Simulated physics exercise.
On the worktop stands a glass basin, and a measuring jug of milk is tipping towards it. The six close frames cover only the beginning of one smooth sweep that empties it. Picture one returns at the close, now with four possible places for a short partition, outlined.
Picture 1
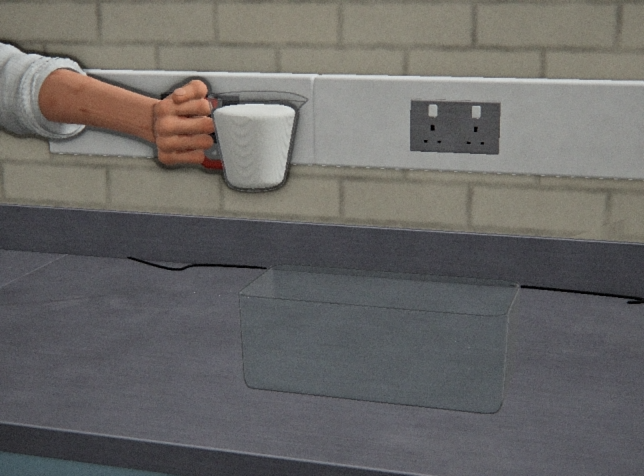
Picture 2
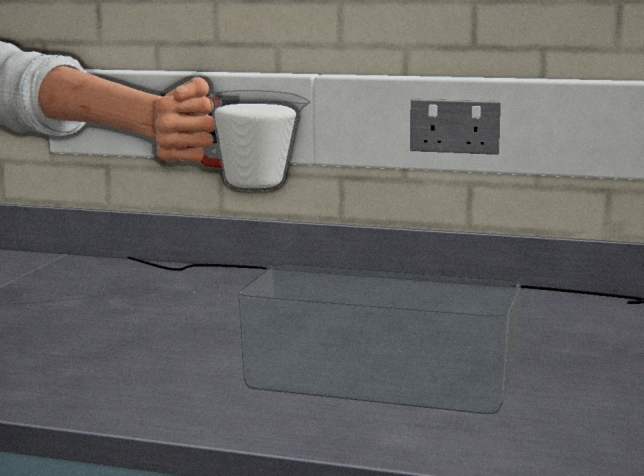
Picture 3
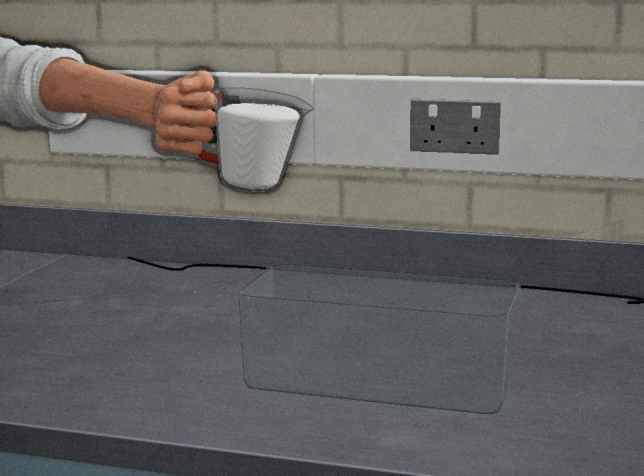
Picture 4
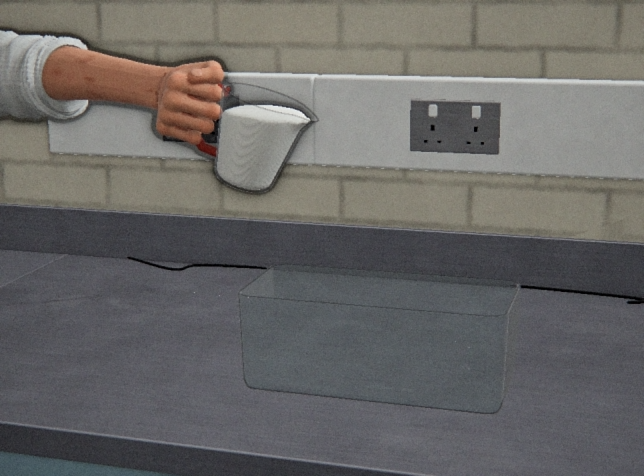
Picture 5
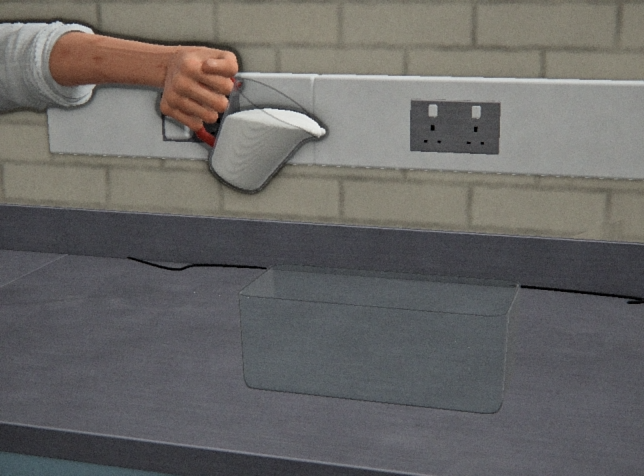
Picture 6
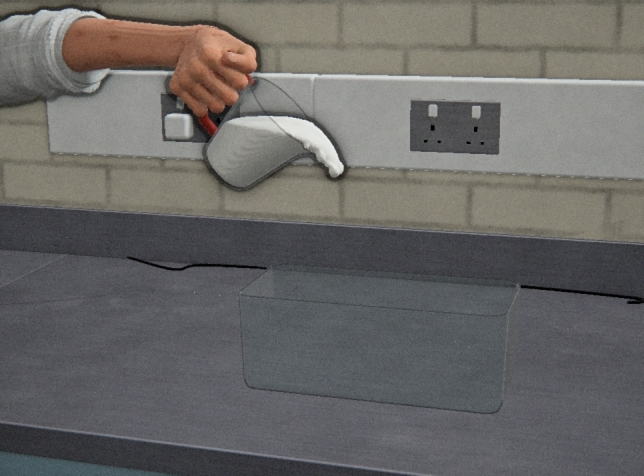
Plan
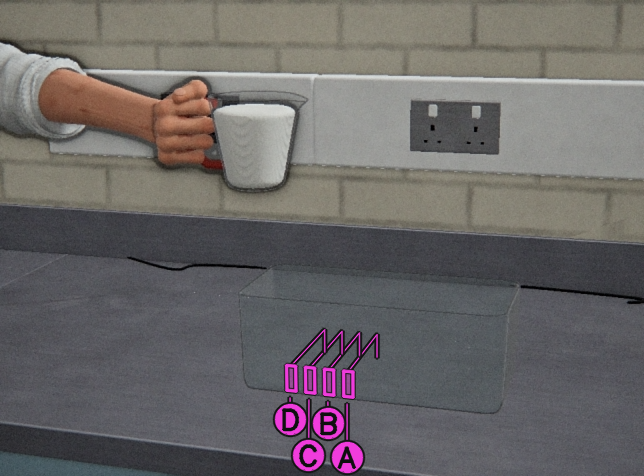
Hand tilting a measuring jug of milk rightward above a clear glass basin on a grey worktop, milk starting over the lip.
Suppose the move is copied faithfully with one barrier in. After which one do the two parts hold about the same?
The answer is place A.
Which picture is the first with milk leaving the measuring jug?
Picture 5.
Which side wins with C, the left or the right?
More ends on the right.
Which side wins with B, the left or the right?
The right one.
On the marked copy, A at (347, 403); B at (327, 401); C at (308, 399); D at (290, 397).
For place A, about 53 % ends left of the wall and 44 % right of it; 4 % is lost outside.
For place B, about 28 % ends left of the wall and 70 % right of it.
For place C, about 12 % ends left of the wall and 86 % right of it.
For place D, about 8 % ends left of the wall and 90 % right of it.
